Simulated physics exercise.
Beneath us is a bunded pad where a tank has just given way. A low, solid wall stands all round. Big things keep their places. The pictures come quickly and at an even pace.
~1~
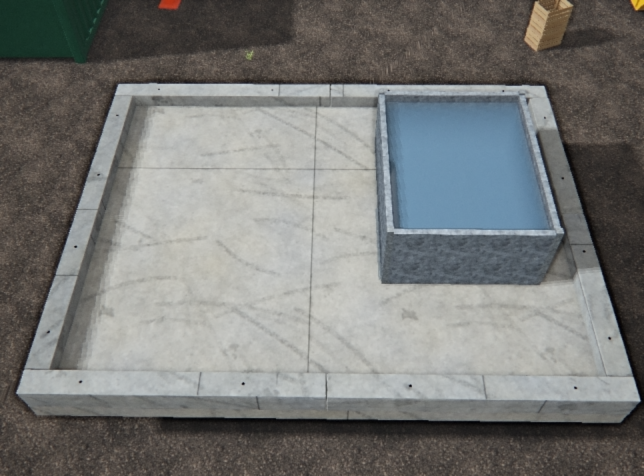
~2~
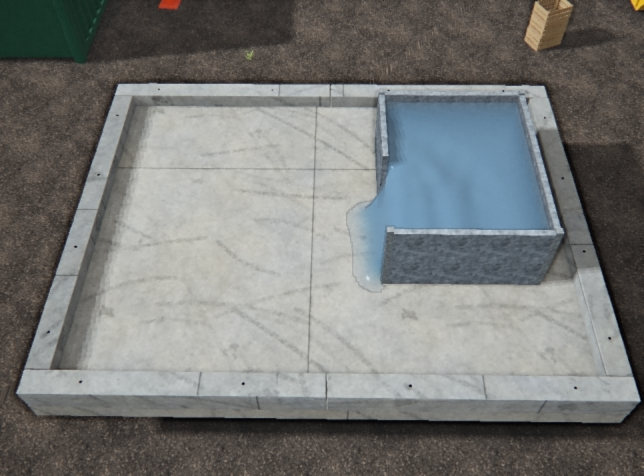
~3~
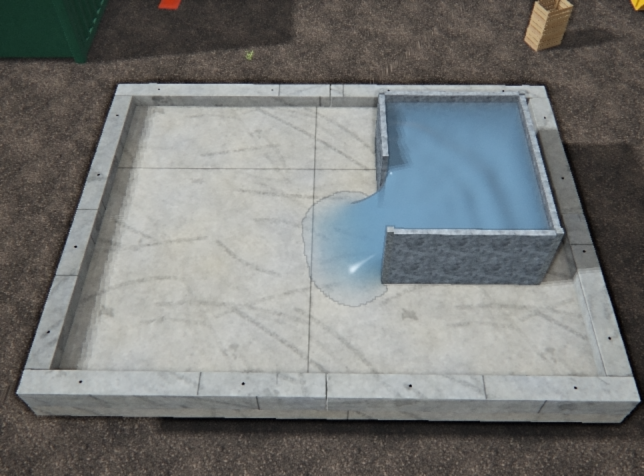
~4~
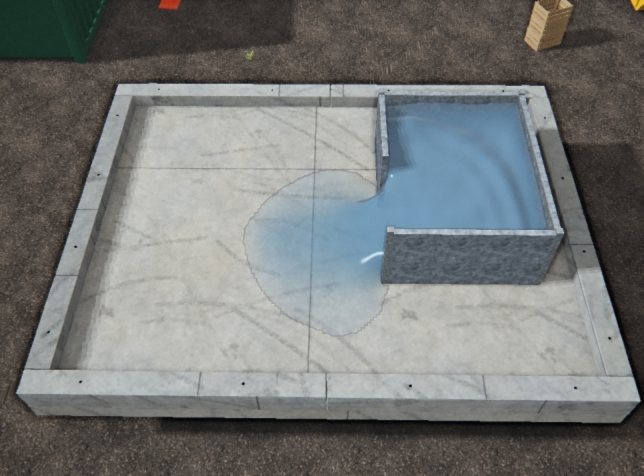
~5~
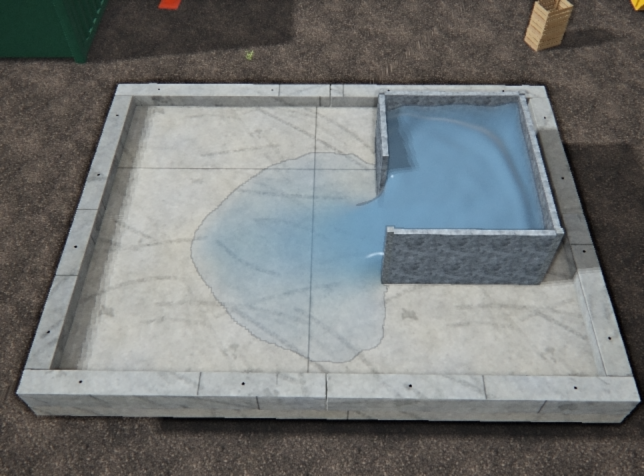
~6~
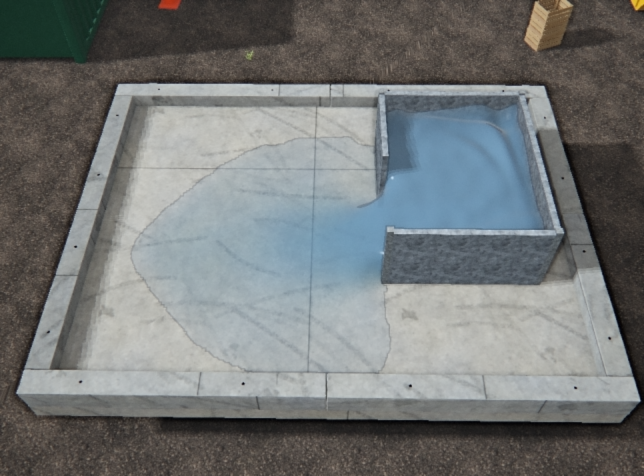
The clip shows a stone-walled tank of blue water standing on a pale, walled pad; a gap opens in its left side, and water pours out, spreading leftward and toward the near wall in a widening, thinning sheet.
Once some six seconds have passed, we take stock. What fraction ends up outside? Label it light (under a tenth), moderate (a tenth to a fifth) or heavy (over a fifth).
Moderate.
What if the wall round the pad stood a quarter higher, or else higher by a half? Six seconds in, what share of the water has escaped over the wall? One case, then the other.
First try roughly 6 per cent, second try roughly 2 per cent.
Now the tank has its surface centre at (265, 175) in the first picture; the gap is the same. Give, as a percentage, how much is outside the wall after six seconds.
Around 34 %.
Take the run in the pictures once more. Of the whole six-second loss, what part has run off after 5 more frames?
It works out at roughly 0 per cent.
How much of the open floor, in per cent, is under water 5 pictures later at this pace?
I'd estimate some 65 per cent.
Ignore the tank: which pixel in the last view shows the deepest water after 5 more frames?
Near (59, 376).
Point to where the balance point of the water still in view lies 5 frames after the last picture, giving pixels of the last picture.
Close to pixel (352, 232).
A moment on, water covers 50 % of the floor; the low wall has let 0 % over.
Next, water covers 55 % of the floor; the low wall has let 0 % over.
Then, water covers 60 % of the floor; the low wall has let 9 % over.
Later, water covers 65 % of the floor; the low wall has let 15 % over.
In the end, water covers 80 % of the floor; the low wall has let 16 % over.
